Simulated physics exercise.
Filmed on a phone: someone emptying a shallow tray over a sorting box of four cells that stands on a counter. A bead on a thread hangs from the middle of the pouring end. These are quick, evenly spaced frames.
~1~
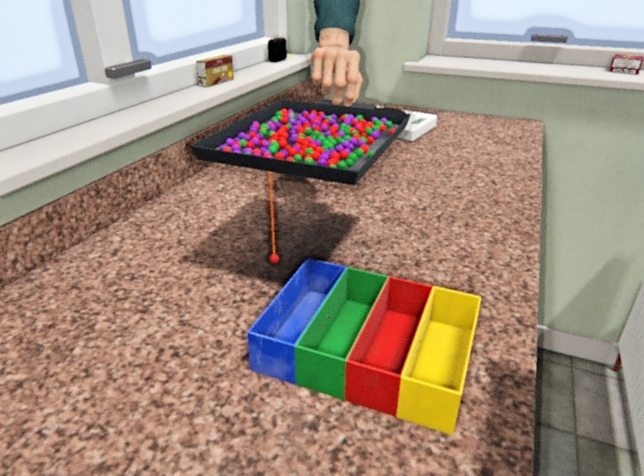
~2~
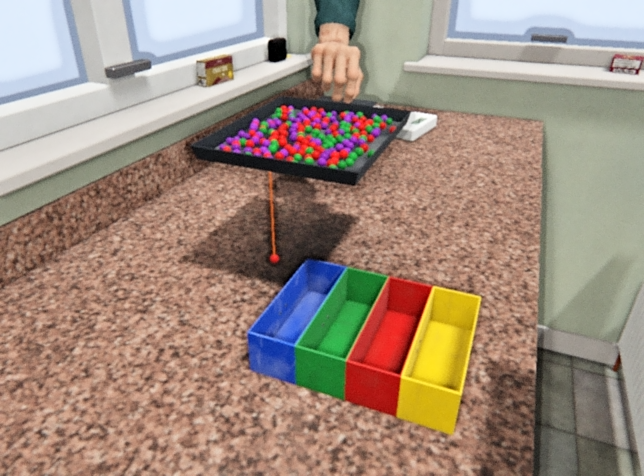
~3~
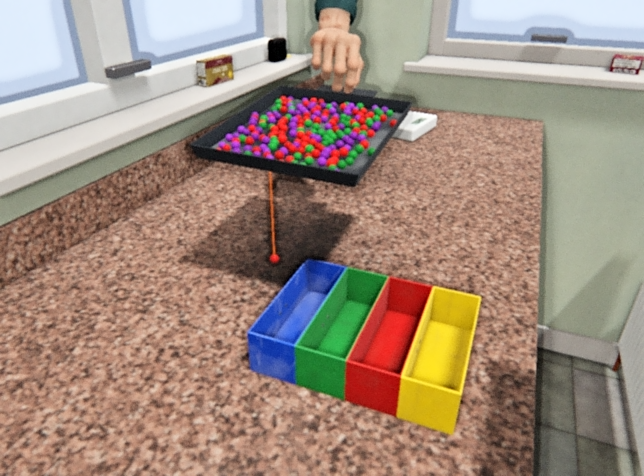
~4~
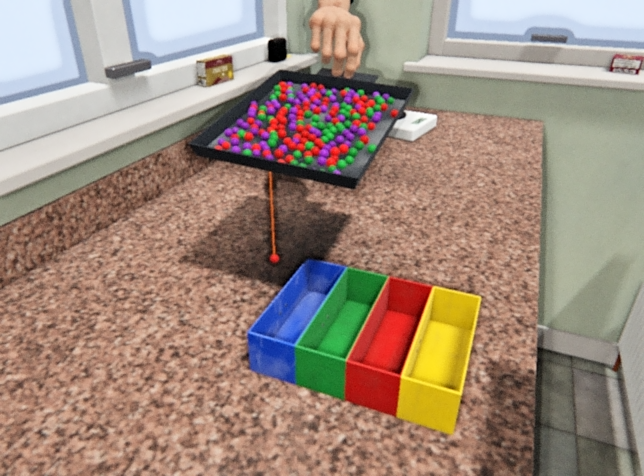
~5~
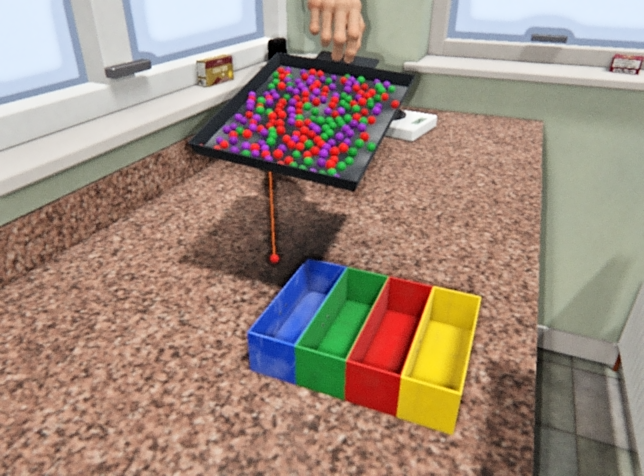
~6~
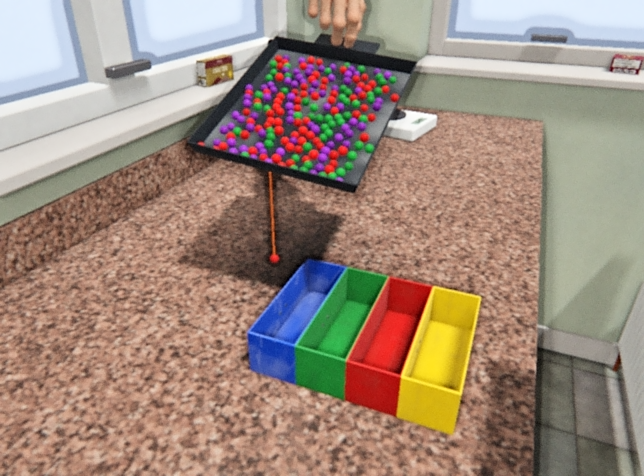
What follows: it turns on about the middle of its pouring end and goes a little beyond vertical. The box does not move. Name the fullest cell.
The green one ends fullest.
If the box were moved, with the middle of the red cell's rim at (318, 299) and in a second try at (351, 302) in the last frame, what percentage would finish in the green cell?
First some 20, then 30 per cent.
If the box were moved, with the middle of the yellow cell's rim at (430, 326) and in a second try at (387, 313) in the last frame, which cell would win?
At the first place green, at the second the red cell.
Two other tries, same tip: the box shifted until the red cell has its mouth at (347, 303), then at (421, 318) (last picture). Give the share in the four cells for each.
About 90 and 60 per cent.
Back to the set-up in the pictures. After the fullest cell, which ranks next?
The runner-up: The blue one.
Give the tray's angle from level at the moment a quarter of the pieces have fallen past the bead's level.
Roughly 75°.
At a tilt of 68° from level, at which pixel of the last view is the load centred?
At about (306, 177).
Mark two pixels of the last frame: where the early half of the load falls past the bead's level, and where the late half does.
The first part at (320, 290); the rest at (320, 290).
Soon, tray tipped steeply; about two thirds on the tray; a stray few in the green cell; a stray few in the blue cell; about a quarter falling or outside the box.
A while on, tray tipped past a quarter turn; a stray few on the tray; about a third in the green cell; about a quarter in the blue cell; a stray few in the red cell; a stray few in the yellow cell; about a third falling or outside the box.
Towards the end, tray tipped past a quarter turn; about half in the green cell; about a third in the blue cell; a stray few in the red cell; a stray few in the yellow cell; about a quarter falling or outside the box.
Finally, tray tipped past a quarter turn; about half in the green cell; about a third in the blue cell; a stray few in the red cell; a stray few in the yellow cell; about a quarter outside the box.
